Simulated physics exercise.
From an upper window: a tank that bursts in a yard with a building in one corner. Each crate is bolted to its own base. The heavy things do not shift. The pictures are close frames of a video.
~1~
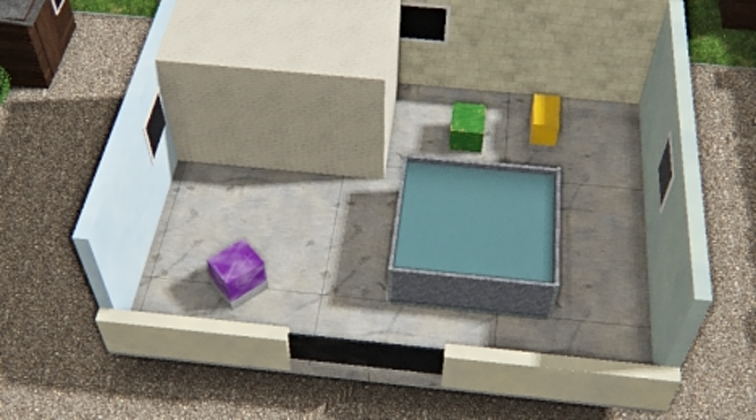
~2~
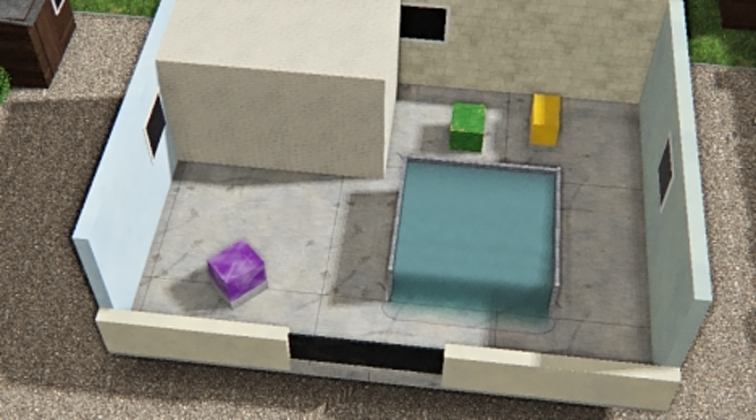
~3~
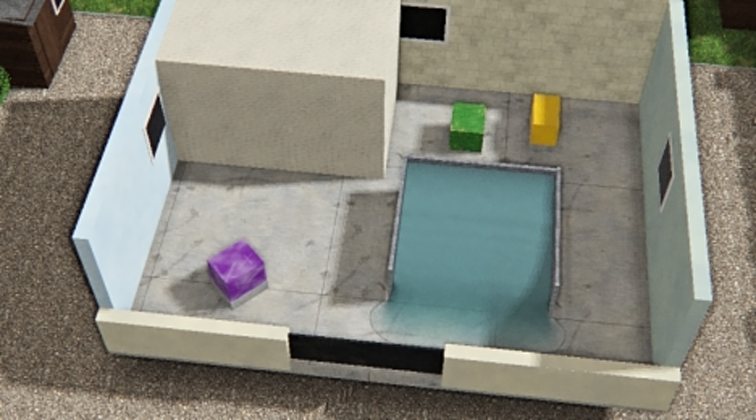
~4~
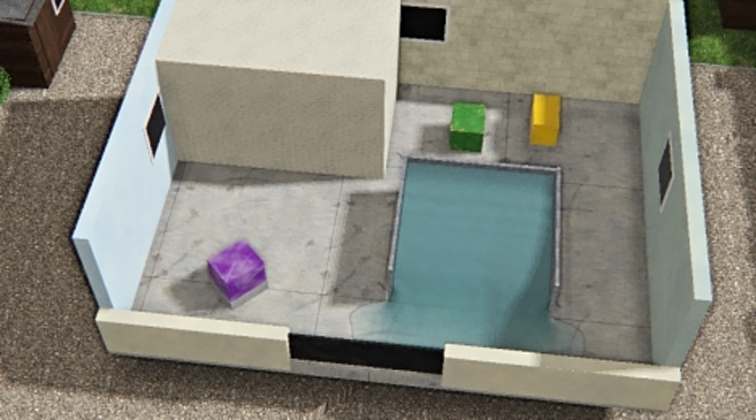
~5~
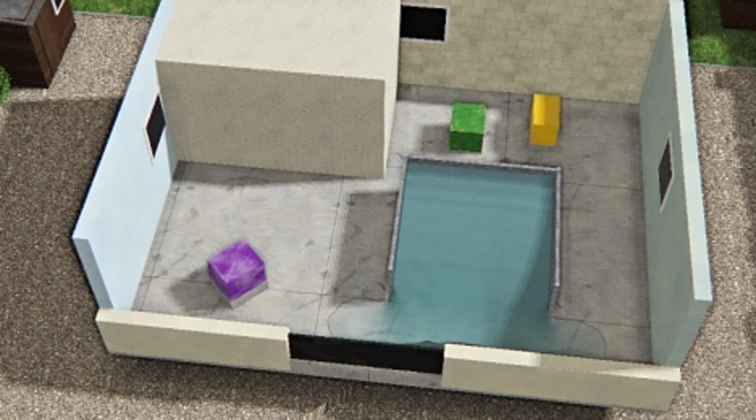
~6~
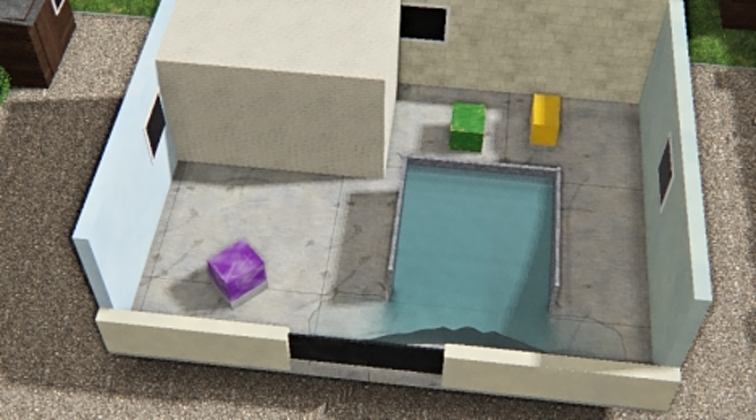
Water sits still in a square tank inside a walled yard, near green, yellow and purple blocks. The tank's near side gives way and the water pours out onto the paving, spreading to the low front wall and fanning sideways along it, while the blocks stay put.
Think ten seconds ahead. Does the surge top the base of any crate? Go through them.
One by one: The yellow crate is wetted; the purple crate is wetted; the green crate is wetted.
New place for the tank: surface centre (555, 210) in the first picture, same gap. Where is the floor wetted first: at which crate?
It is the purple-painted one.
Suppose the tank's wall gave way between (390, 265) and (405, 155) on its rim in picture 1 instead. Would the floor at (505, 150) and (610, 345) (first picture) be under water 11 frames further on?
In that order: No water, clear.
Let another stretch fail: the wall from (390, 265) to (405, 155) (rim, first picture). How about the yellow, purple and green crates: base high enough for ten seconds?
My reading: The yellow crate escapes it; the purple crate is topped; the green crate takes water.
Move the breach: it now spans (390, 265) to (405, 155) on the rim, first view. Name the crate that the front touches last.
It is the crate marked yellow.
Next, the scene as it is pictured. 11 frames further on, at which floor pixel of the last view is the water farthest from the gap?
Around (124, 333).
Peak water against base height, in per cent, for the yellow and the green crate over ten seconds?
In turn 150 and 450 per cent.
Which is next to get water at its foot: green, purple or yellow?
I say the purple one.
A moment on, water covers 25 % of the floor; the yellow crate not reached, the purple crate water round its plinth, the green crate not reached.
Next, water covers 40 % of the floor; the yellow crate not reached, the purple crate water round its plinth, the green crate not reached.
Then, water covers 75 % of the floor; the yellow crate water round its plinth, the purple crate water round its plinth, the green crate water round its plinth.
Later, water covers 95 % of the floor; the yellow crate water round its plinth, the purple crate water round its plinth, the green crate water round its plinth.
In the end, water covers 100 % of the floor; the yellow crate was topped, the purple crate was topped, the green crate was topped.
